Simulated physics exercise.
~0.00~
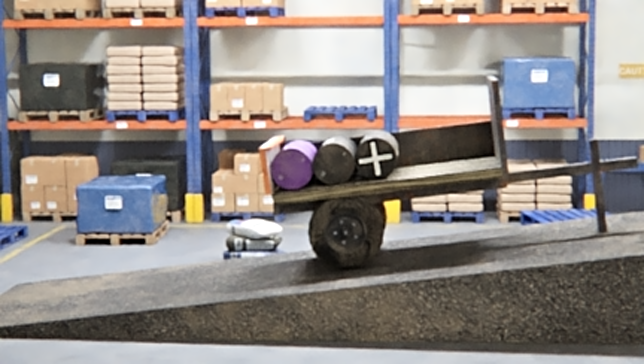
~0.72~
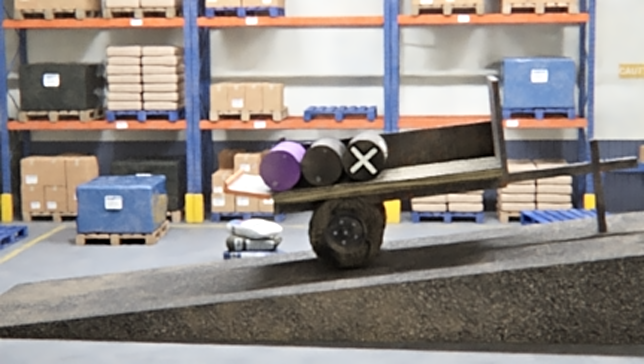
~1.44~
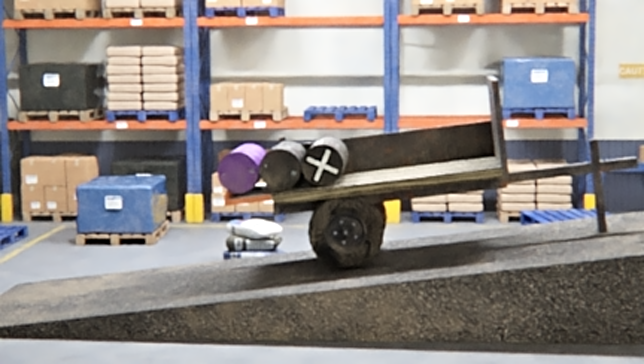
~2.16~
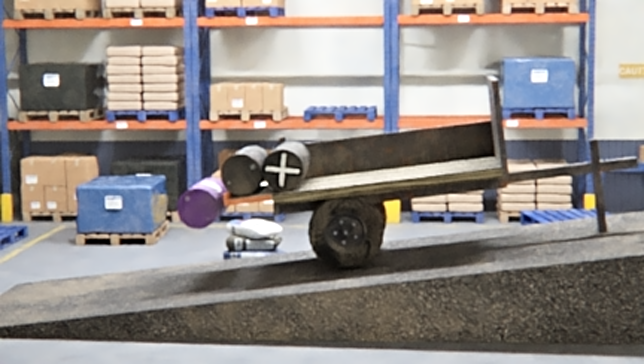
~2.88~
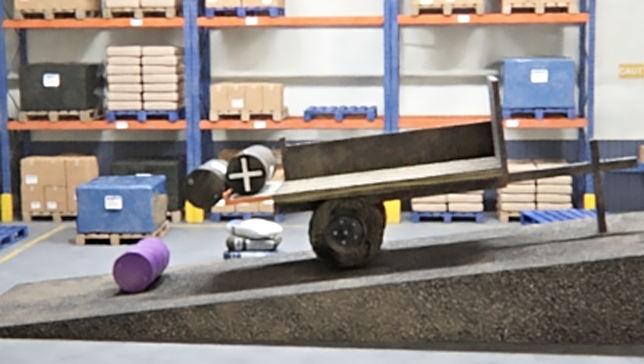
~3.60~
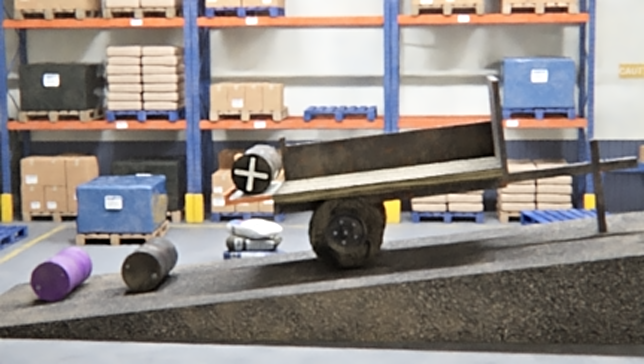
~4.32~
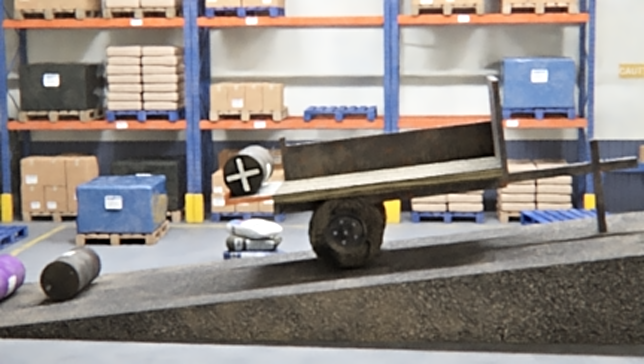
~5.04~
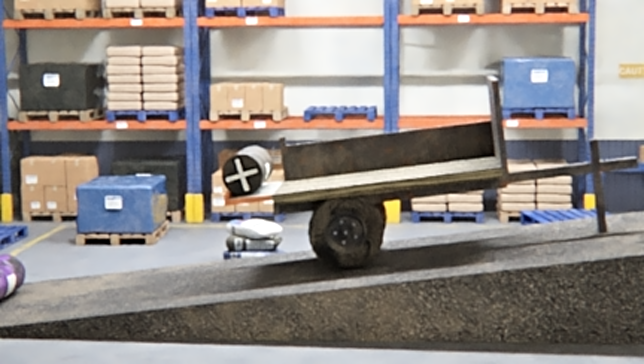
Purple drum rolling off the back of a sloping trailer, a dark one following, while the white-crossed drum stays at the edge.
